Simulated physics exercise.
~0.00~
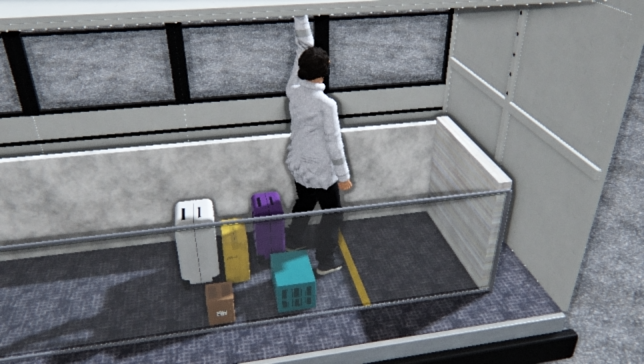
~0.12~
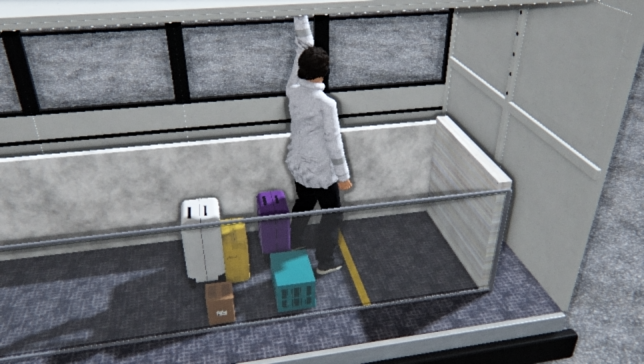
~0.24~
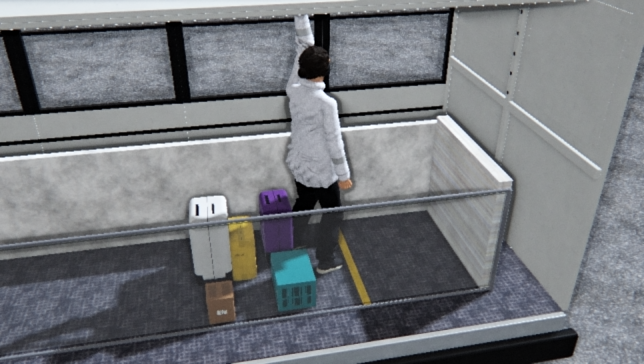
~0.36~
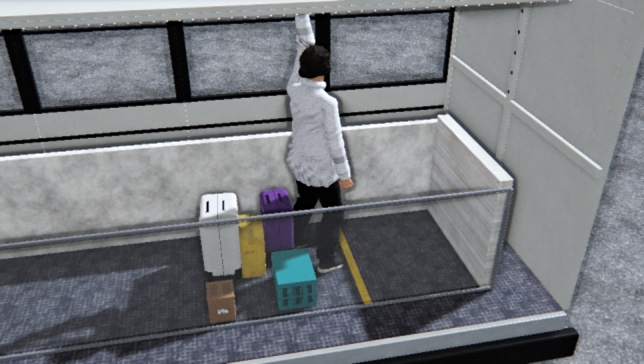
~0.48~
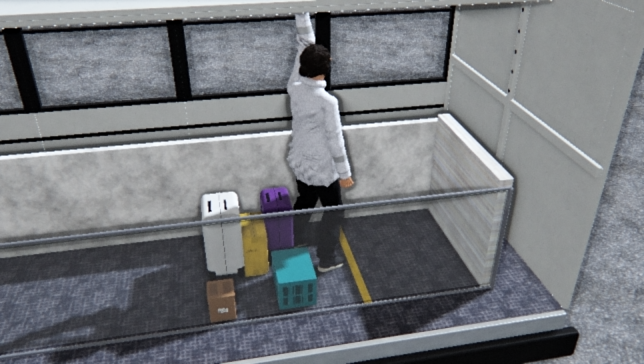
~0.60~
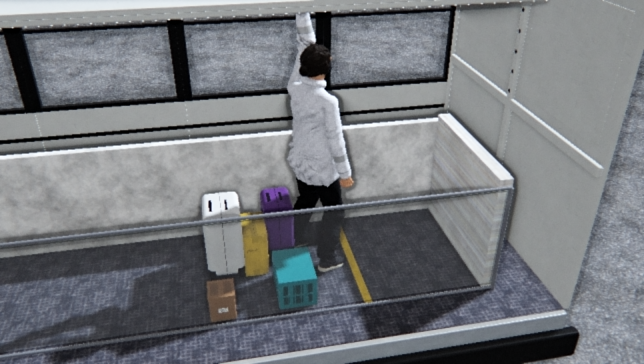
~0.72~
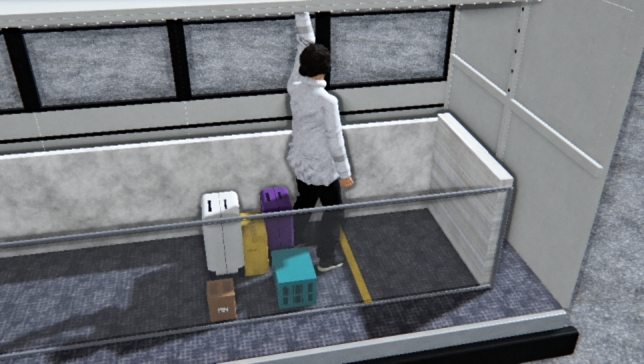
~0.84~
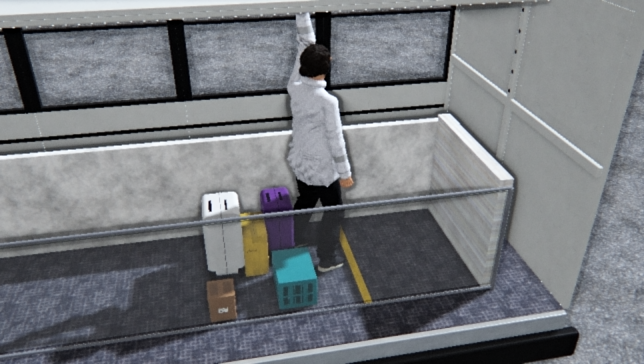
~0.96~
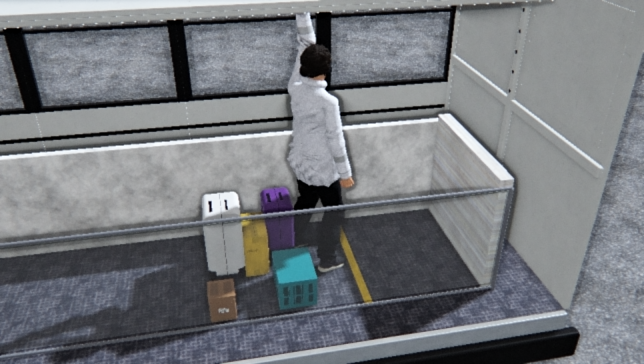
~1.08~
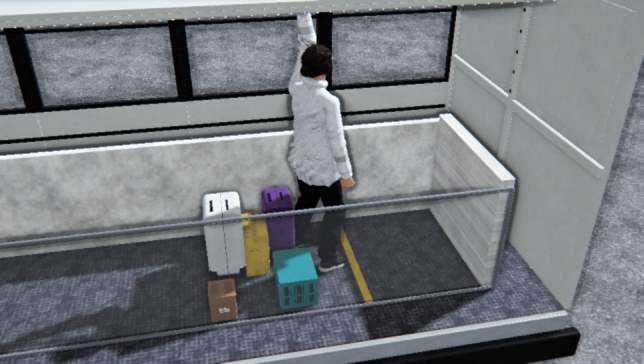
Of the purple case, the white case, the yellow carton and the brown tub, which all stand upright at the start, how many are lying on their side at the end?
None of them are lying on their side; the purple case, the white case, the yellow carton and the brown tub all remain upright.
